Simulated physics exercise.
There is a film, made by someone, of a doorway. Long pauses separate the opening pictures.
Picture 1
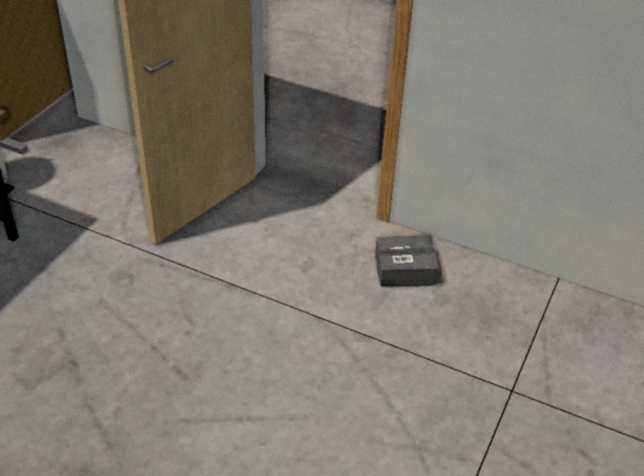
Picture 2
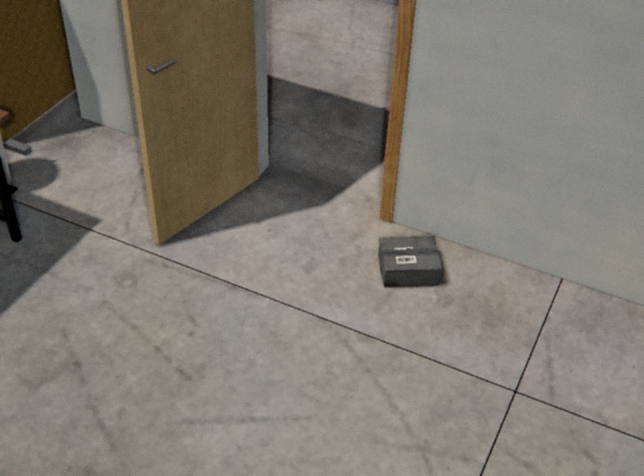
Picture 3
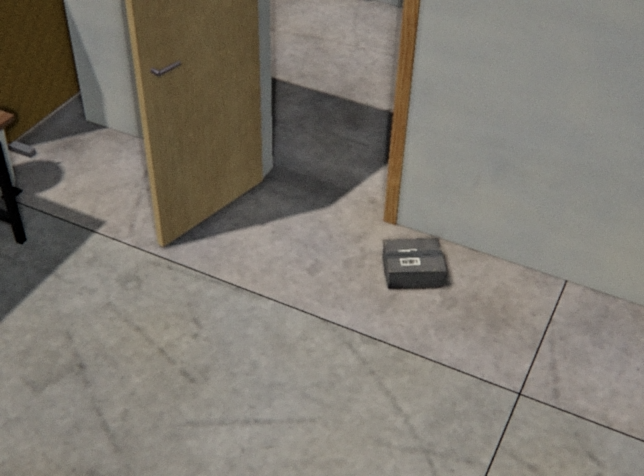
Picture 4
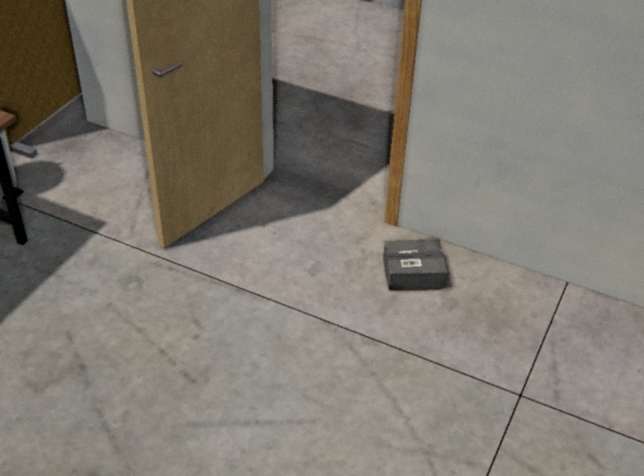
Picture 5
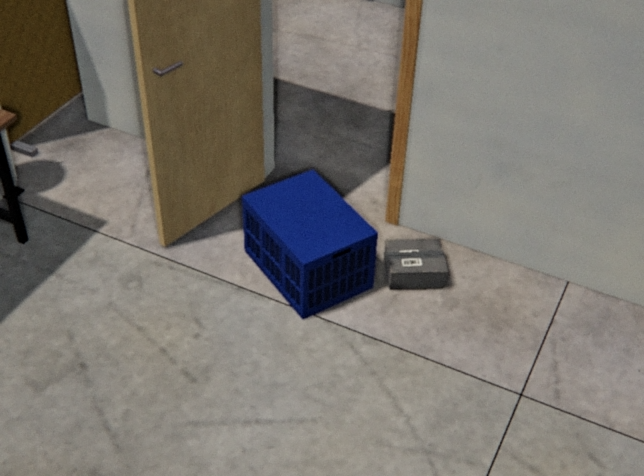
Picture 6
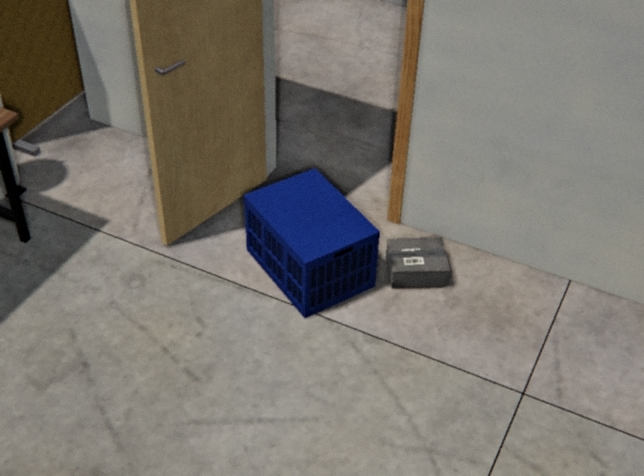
In a room with a concrete floor, a wooden door stands wide open and still near a small grey box as the view shifts very slightly; then a blue crate appears on the floor between the door and the box.
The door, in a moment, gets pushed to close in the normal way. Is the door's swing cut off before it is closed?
Yes, result: Still open.
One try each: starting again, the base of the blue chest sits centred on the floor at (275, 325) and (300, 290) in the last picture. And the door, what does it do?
Try one: The door swings to; try two: It gets held up.
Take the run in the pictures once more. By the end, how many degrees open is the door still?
Roughly 70 degrees open.
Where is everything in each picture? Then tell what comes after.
In the first frame, door wide open and still; grey box (406, 261).
In the second frame, door wide open and still; grey box (409, 262).
In the third frame, door wide open and still; grey box (413, 264).
In the fourth frame, door wide open and still; grey box (414, 265).
In the fifth frame, door wide open and still; grey box (415, 264).
In the sixth frame, door wide open and still; blue chest (310, 241); grey box (417, 263).
Then, 0.30 s on from there, door at 98°.
Then, 0.50 s on from there, door at 87°.
Then, 0.60 s on from there, door at 81°.
Then, 0.80 s on from there, door at 71°.
In the end, door at 71°; both unmoved. At the end, from the last picture's camera, blue chest near (311, 241).
